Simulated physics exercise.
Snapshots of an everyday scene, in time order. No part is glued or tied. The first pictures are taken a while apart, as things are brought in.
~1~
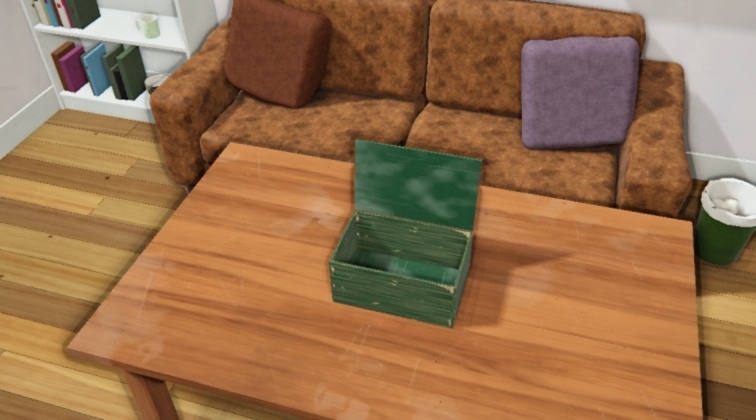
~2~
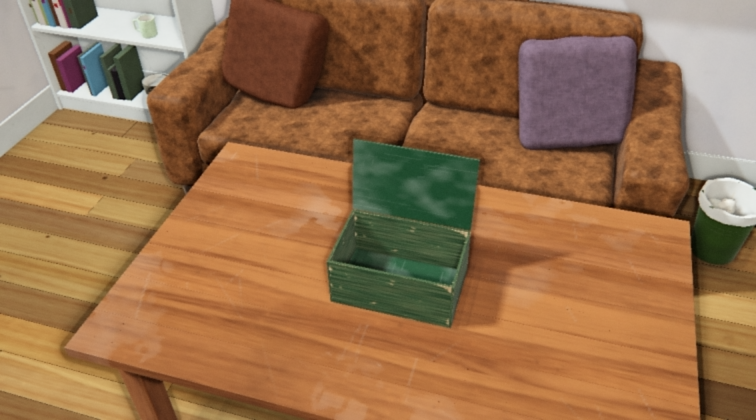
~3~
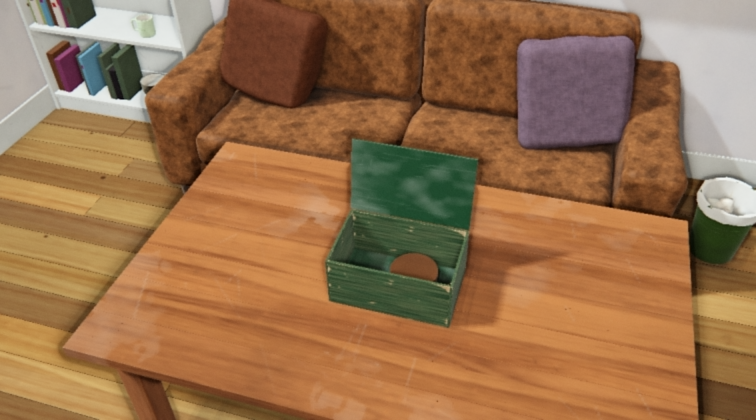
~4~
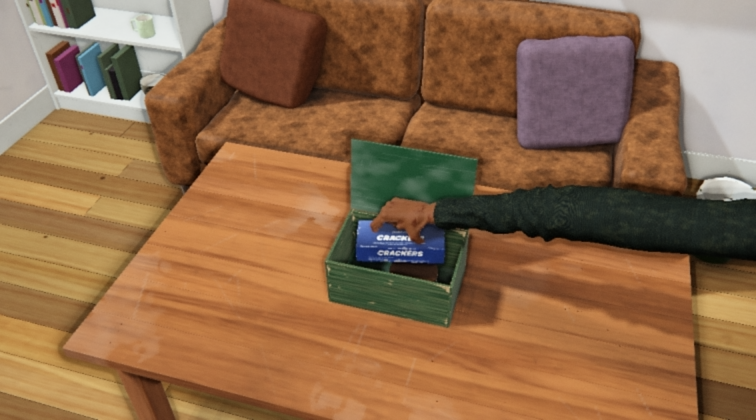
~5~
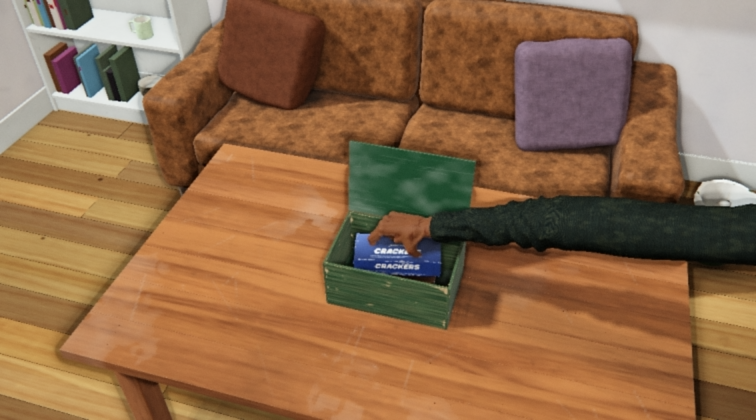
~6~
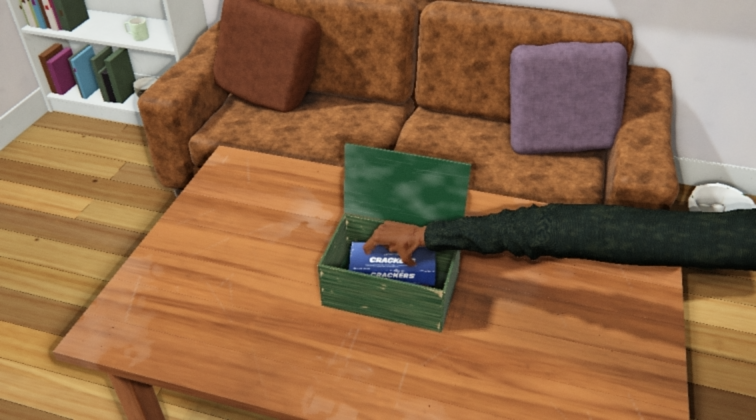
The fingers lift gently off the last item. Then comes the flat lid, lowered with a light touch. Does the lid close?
Sits flush.
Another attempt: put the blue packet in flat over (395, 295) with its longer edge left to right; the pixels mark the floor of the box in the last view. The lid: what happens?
Result: Lid drops fully.
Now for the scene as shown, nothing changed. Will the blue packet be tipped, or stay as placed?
Simply put, the blue packet remains unturned.
Then, 1.50 s after the last picture, lid 67° above the rim.
Then, 1.80 s after the last picture, lid 32° above the rim.
At rest, lid shut; both in place. Seen from the same camera at the end, blue packet near (393, 264).
